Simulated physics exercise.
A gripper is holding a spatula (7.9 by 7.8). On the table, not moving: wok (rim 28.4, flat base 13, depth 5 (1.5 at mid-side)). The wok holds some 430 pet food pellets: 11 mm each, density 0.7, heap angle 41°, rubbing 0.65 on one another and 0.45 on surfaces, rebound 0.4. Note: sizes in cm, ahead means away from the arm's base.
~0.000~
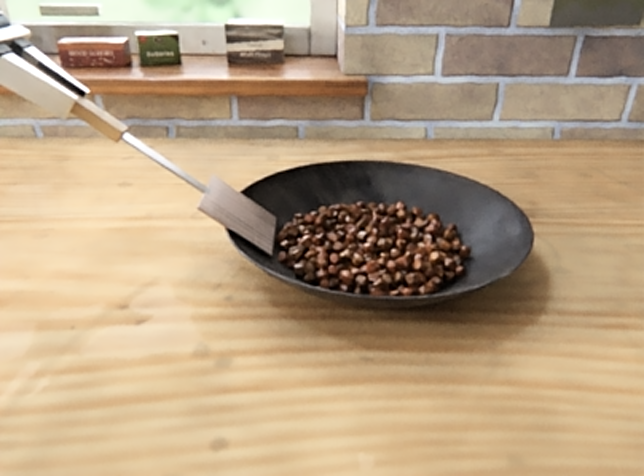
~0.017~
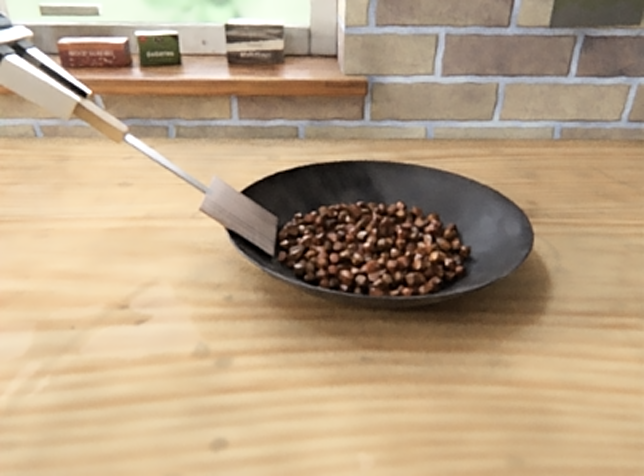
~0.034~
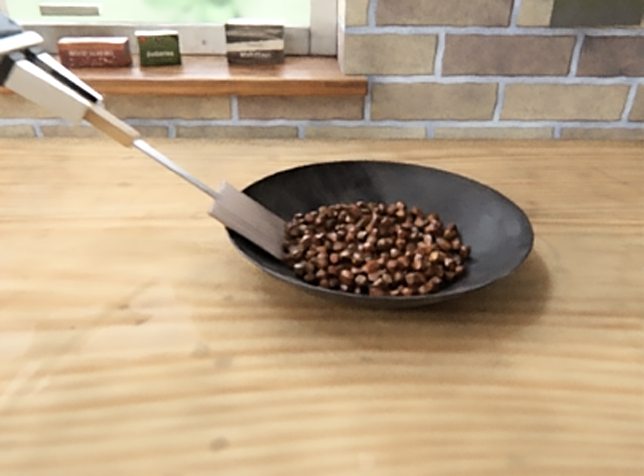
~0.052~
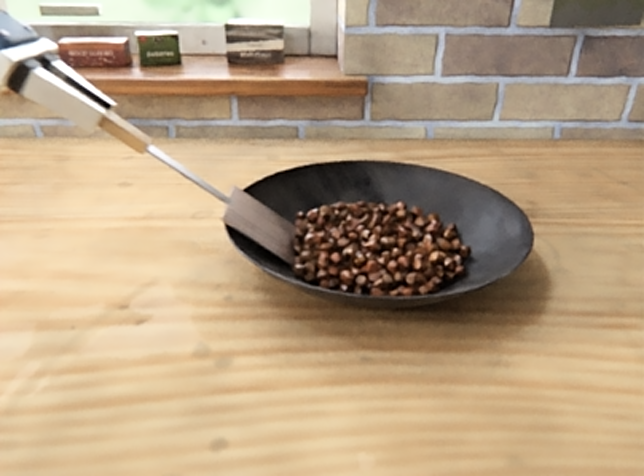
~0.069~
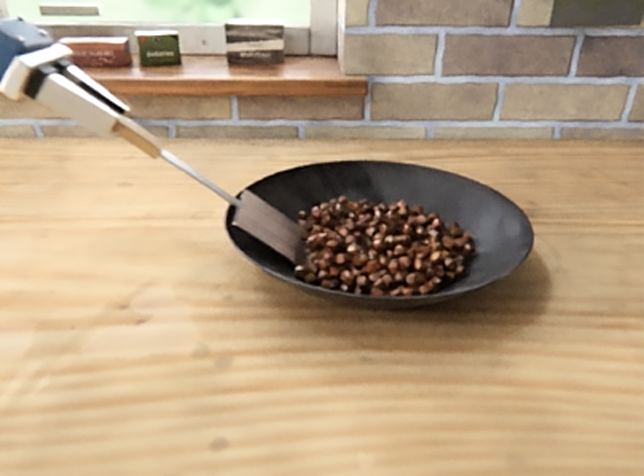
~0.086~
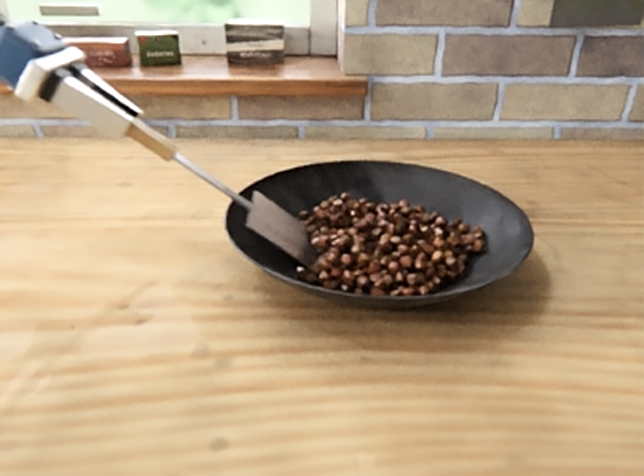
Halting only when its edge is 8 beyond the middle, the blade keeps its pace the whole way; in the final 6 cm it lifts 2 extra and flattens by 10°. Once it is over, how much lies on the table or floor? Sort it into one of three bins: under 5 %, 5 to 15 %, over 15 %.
Bin: 5 to 15 %.
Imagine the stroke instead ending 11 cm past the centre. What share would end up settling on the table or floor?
Result: Approx. 35 %.
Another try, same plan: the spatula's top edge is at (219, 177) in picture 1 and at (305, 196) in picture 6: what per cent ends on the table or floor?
About 35 per cent.
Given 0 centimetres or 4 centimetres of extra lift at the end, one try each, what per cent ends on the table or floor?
Roughly 15 per cent, then 5 per cent.
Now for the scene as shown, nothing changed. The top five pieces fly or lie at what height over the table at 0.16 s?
Around 5 cm above the table.
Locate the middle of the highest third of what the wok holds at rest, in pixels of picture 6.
About (480, 222).
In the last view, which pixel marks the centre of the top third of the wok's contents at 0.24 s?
It is centred at about (473, 226).
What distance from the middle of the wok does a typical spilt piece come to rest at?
It works out to near 20 cm.
By 0.16 s, sloping 38°, highest piece 5 above the table; 431 in the wok.
By 0.24 s, sloping 34°, highest piece 6 above the table; 426 in the wok, 5 on the blade or in flight.
By 0.48 s, sloping 28°, highest piece 6 above the table; 394 in the wok, 36 on the table or floor, 1 on the blade or in flight.
By 1.53 s, sloping 28°, highest piece 6 above the table; 394 in the wok, 37 on the table or floor.
Final count, 394 in the wok, 37 on the table or floor. That is 9 % on the table or floor.
